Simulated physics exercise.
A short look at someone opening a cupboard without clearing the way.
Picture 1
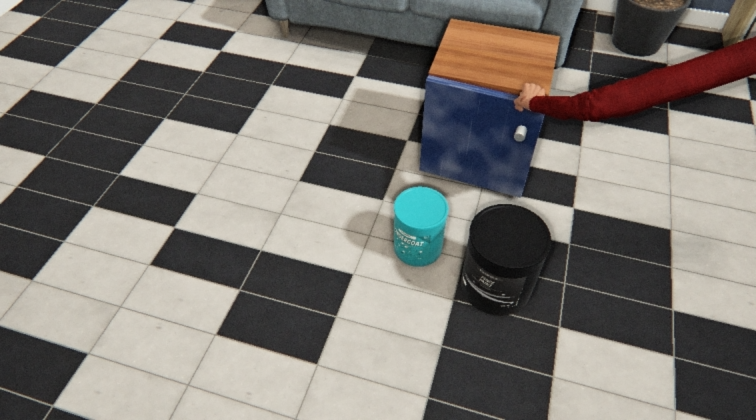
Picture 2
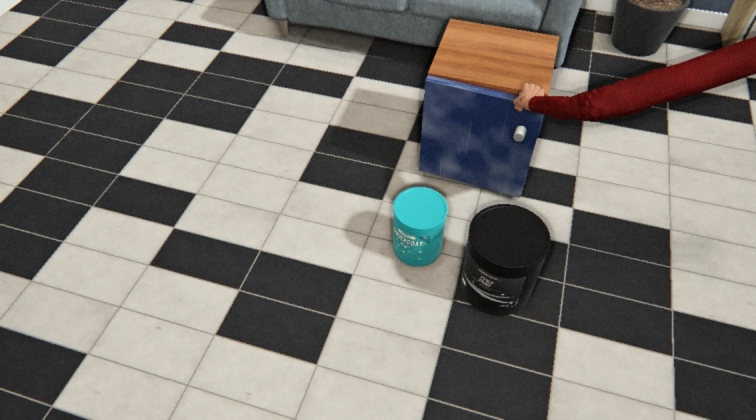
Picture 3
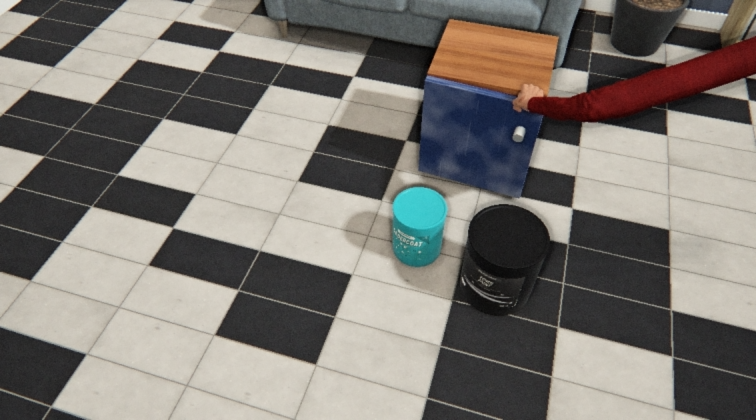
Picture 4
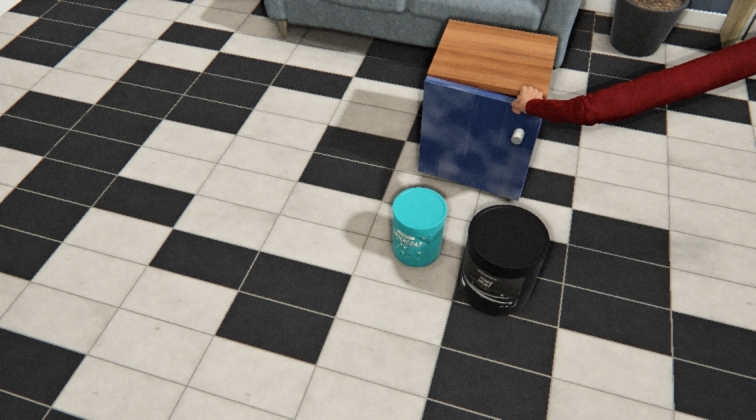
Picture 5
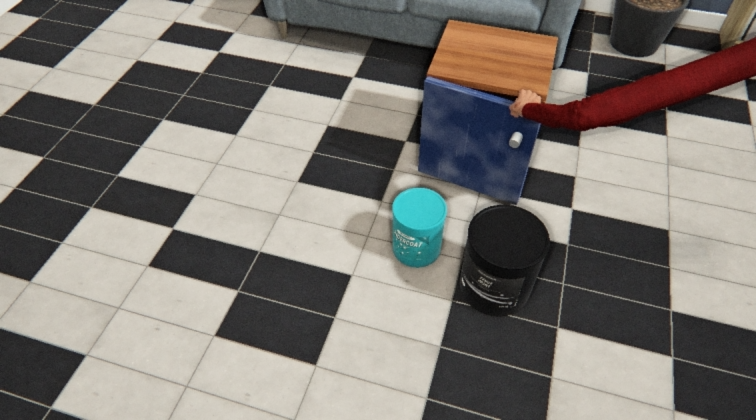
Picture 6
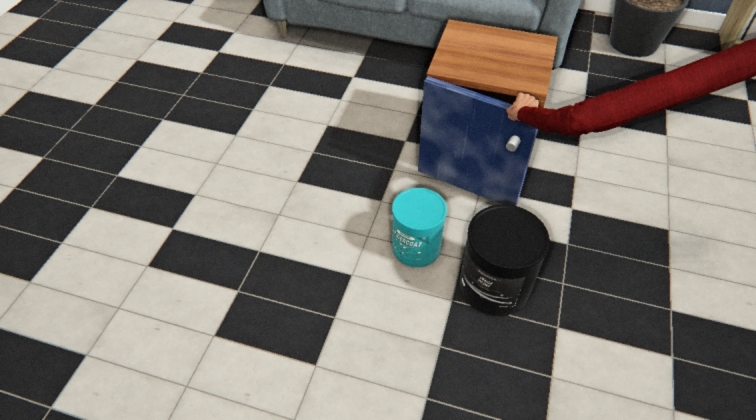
A red-sleeved arm held the top edge of a small cupboard's blue door and, after barely moving, pulled it slightly open, while a turquoise pail and a black pail stood still on the floor in front.
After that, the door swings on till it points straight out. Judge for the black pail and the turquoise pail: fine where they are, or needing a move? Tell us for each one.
I'd say the black pail is in the clear. I'd say the turquoise pail is in the way.
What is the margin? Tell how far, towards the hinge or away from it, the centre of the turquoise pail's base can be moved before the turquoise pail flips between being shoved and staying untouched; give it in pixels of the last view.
Going down, 32 pixels.
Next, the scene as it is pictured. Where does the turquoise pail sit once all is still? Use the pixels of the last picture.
You'll find it close to (365, 228).
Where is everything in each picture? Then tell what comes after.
In the first frame, door 4° open; black pail (503, 261); turquoise pail (419, 228); door (476, 144).
In the second frame, door 4° open; turquoise pail (419, 228); door (475, 144).
In the third frame, door 4° open; black pail (501, 262); door (474, 144).
In the fourth frame, door 6° open; turquoise pail (418, 229); door (474, 146).
In the fifth frame, door 9° open; black pail (501, 262); door (472, 148).
In the sixth frame, door 13° open; black pail (501, 262); turquoise pail (418, 229); door (471, 150).
Then, 1.30 s on from there, door 68° open; black pail at rest near (501, 262); turquoise pail displaced a little near (406, 230).
Then, 1.60 s on from there, door 81° open; black pail at rest near (501, 262); turquoise pail displaced about its own width near (382, 230).
In the end, the black pail stays untouched, near (501, 262); the turquoise pail gets shoved, near (365, 228).
